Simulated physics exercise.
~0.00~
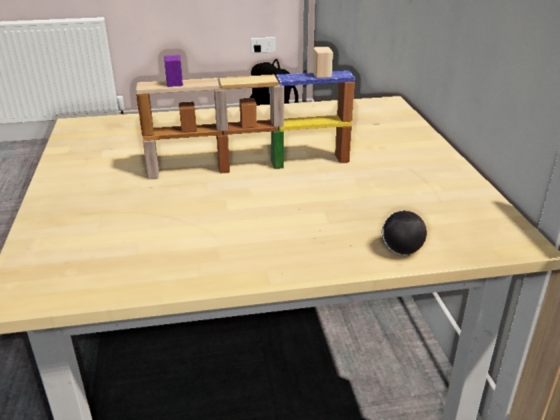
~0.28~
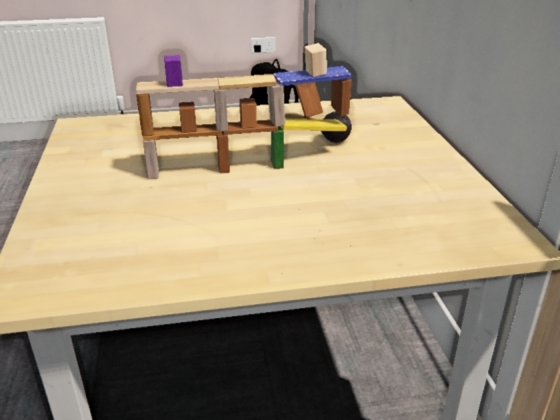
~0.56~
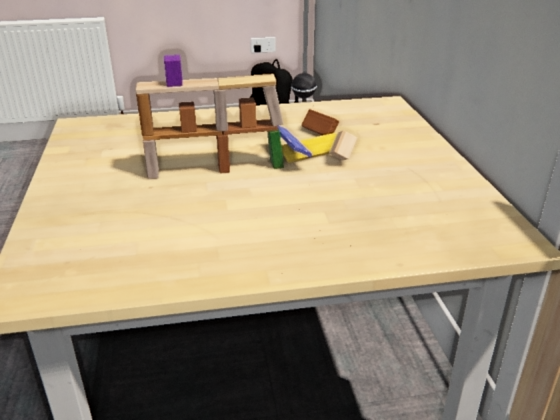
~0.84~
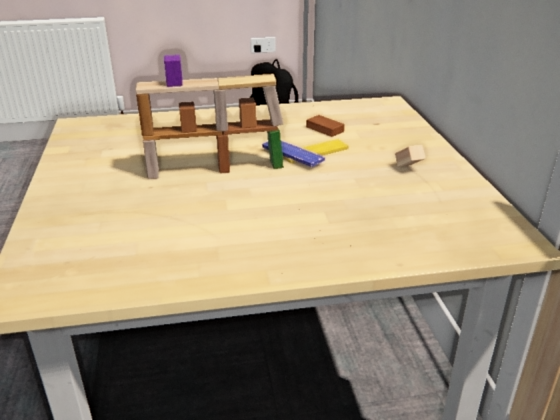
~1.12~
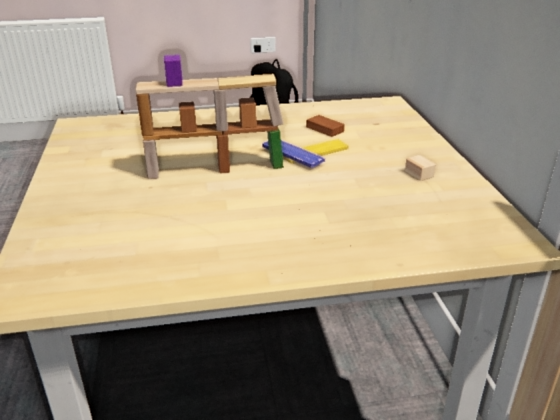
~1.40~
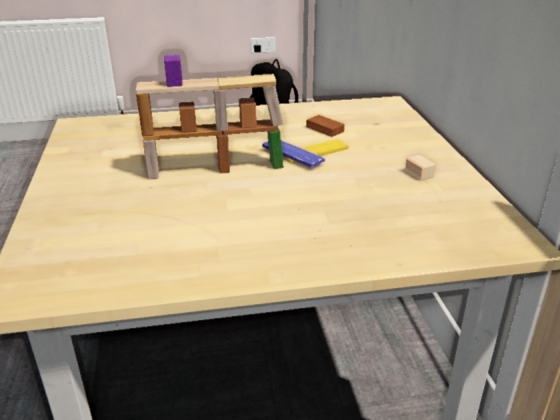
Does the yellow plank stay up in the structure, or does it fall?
The yellow plank falls. It ends up lying on the table beside the blue plank, to the right of the part that is still standing.
